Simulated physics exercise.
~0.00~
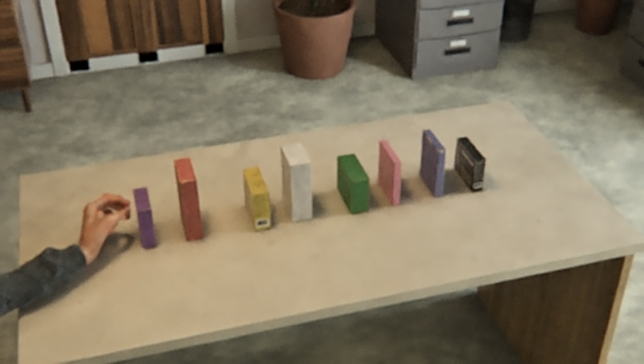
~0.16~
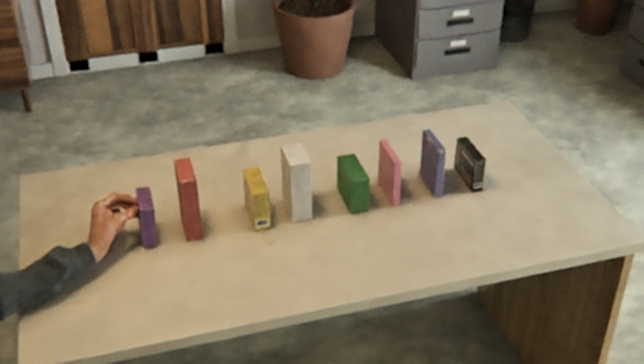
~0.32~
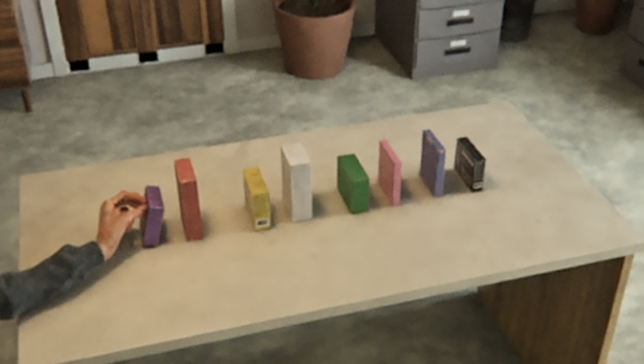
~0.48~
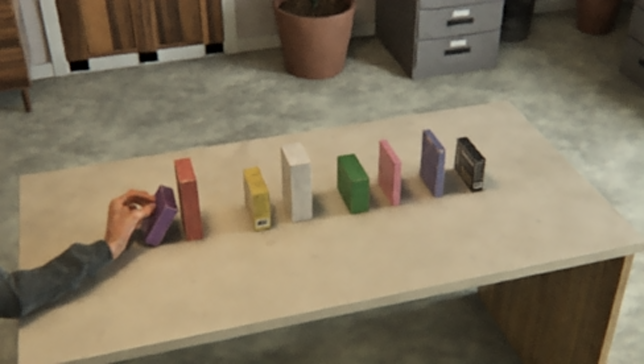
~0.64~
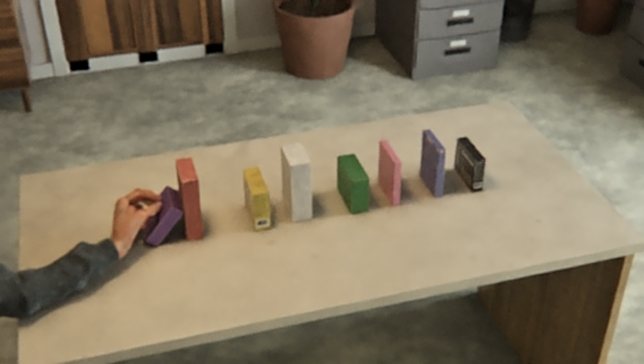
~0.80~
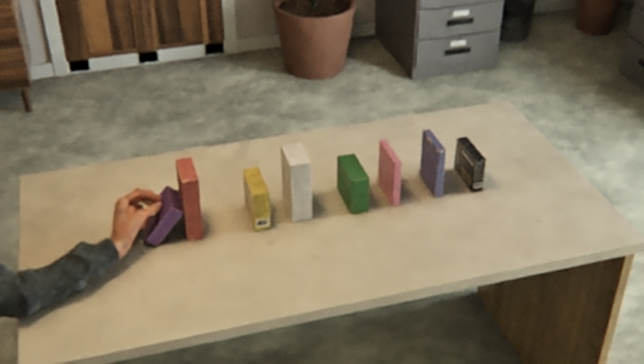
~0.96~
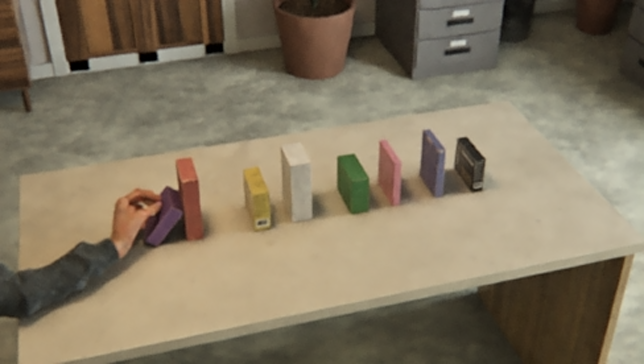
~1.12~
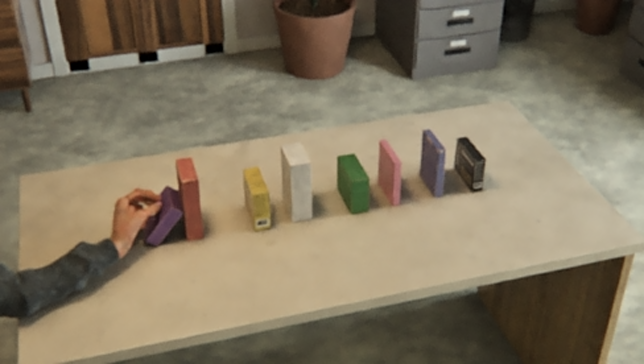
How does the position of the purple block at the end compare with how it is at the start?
At the start the purple block stands upright, and by the end it is leaning to the right against the red block.
The video shows a hand tipping a small purple block to the right on a table until it leans against a taller red one. The hand then keeps still, and the rest of the row, from red to black, stays standing.
